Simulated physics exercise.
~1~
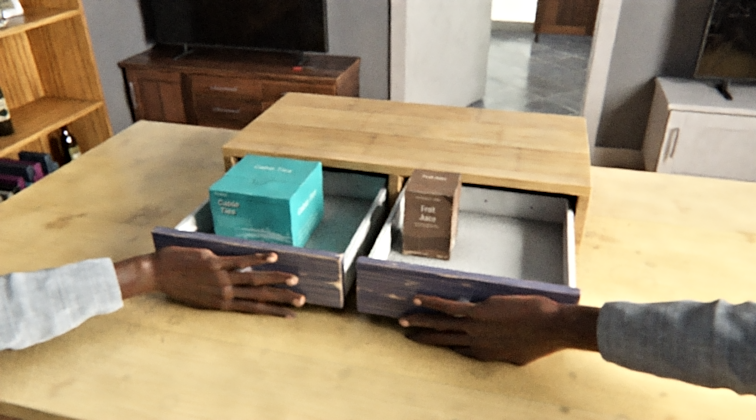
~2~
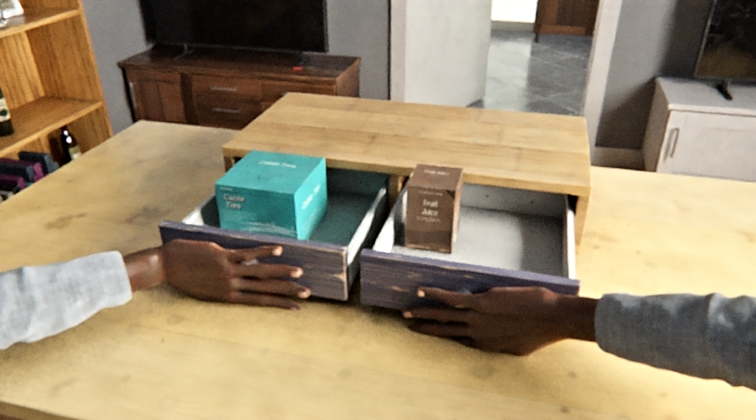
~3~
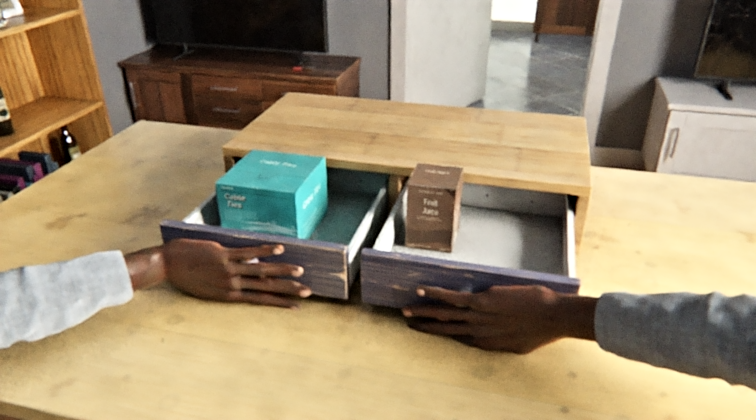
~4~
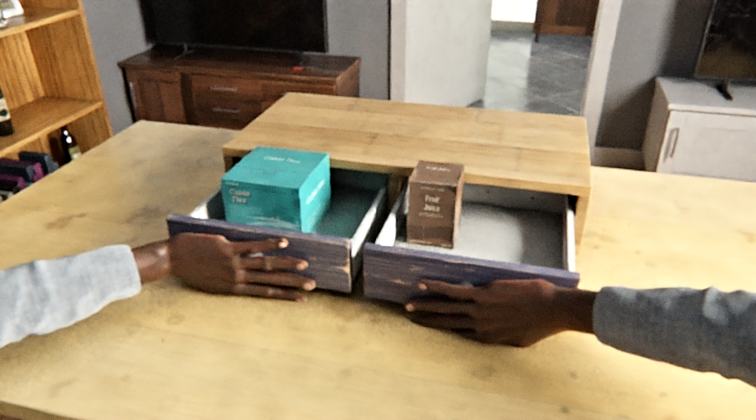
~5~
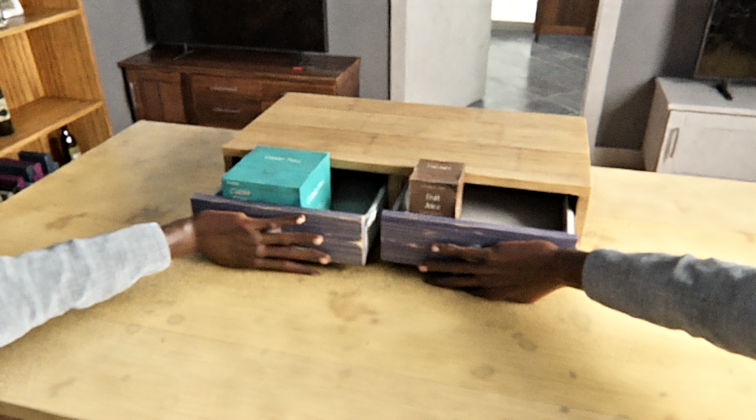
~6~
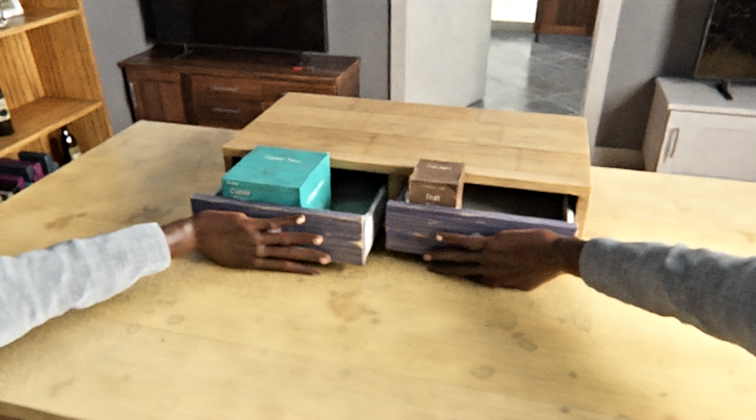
Two hands pushed at the fronts of two open drawers in a wooden chest on a table, one holding a turquoise box and the other an upright brown carton, and both drawers slid partway in but ended up stuck still partly open.
